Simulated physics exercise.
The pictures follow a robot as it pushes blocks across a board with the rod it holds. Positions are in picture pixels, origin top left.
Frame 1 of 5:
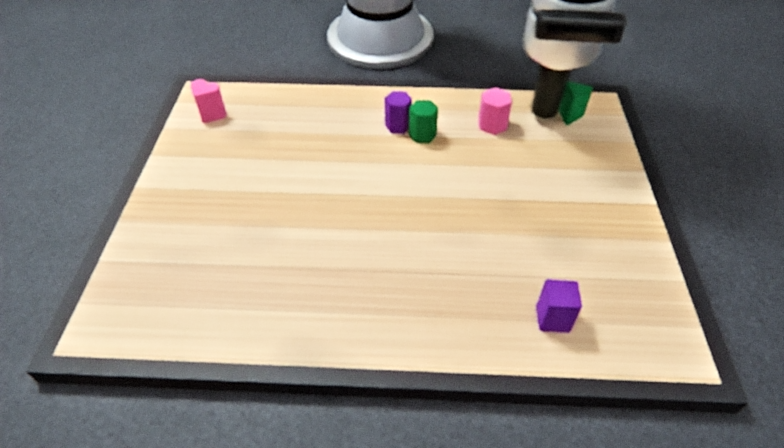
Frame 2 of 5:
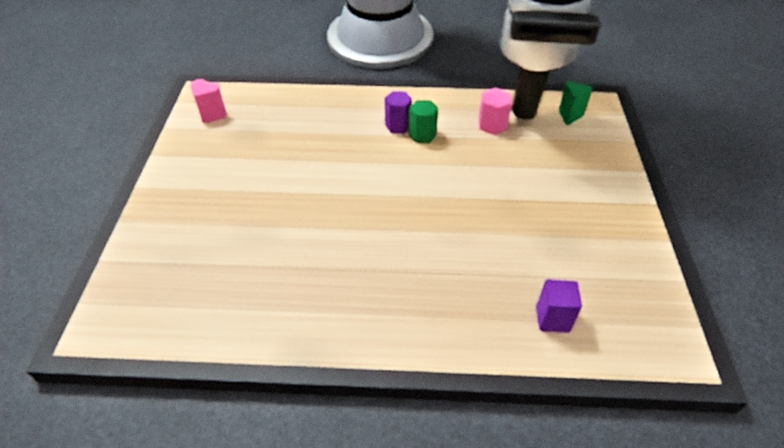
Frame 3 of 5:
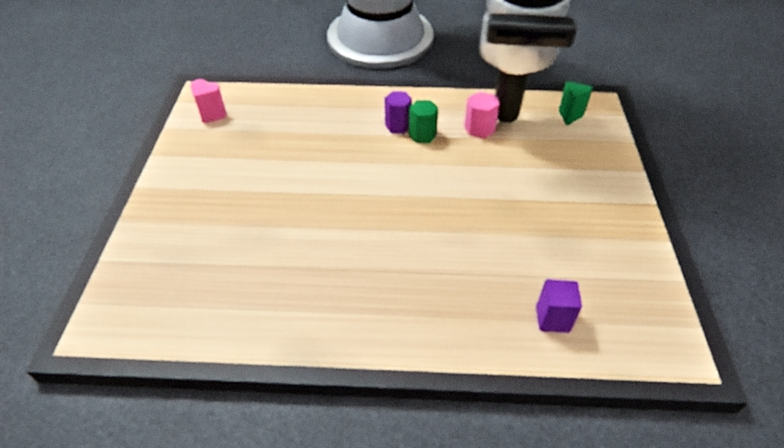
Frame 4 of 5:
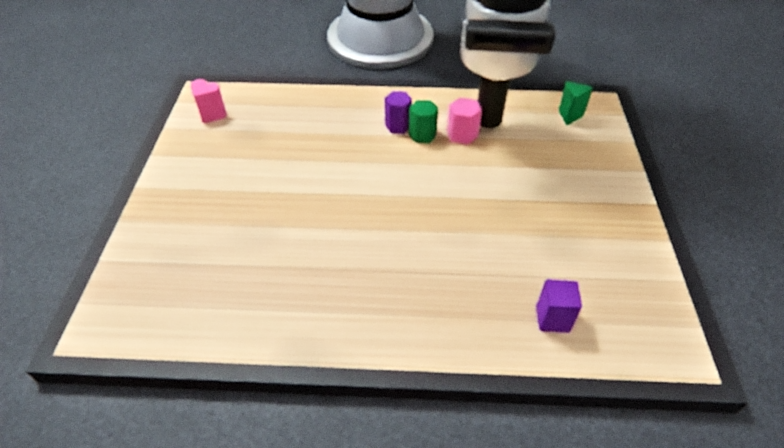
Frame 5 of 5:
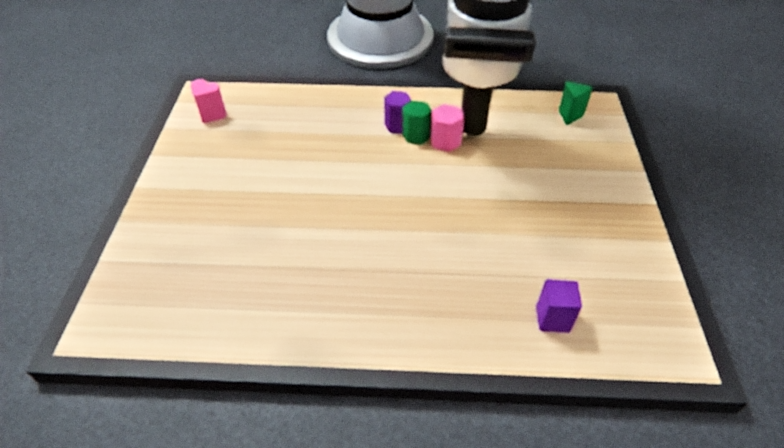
Robot arm's dark rod moving left along a wooden board's far edge, pushing a pink block against a green one.
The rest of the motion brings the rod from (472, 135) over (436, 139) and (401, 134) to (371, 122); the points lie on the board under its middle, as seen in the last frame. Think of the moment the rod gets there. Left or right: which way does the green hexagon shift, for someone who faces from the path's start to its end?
It is displaced to the left.
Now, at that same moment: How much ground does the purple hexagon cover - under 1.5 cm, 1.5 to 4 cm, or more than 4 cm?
Long: Over 4 cm.
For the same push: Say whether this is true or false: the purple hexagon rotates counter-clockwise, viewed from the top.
That is false.
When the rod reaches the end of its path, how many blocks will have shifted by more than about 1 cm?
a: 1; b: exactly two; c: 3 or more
c (3 or more)
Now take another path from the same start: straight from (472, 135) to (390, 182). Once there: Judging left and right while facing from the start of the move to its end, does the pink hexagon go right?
Yes, that is how it ends up.
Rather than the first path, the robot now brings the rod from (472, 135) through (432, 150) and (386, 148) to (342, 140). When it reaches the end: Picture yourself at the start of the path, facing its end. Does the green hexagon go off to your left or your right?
Rightward.
What follows on the original path. One third of the way, rod (435, 132); purple hexagon (395, 97), turned 20° clockwise; green hexagon (388, 115), turned 70° clockwise; pink hexagon (415, 124), turned 40° anticlockwise.
Two thirds of the way, rod (400, 127); purple hexagon (385, 92), turned 25° clockwise; green hexagon (379, 117), turned 105° clockwise; pink hexagon (405, 128), turned 60° anticlockwise.
At the end, rod (370, 115); purple hexagon (367, 78), turned 50° clockwise; green hexagon (375, 117), turned 85° clockwise; pink hexagon (405, 128), turned 60° anticlockwise.
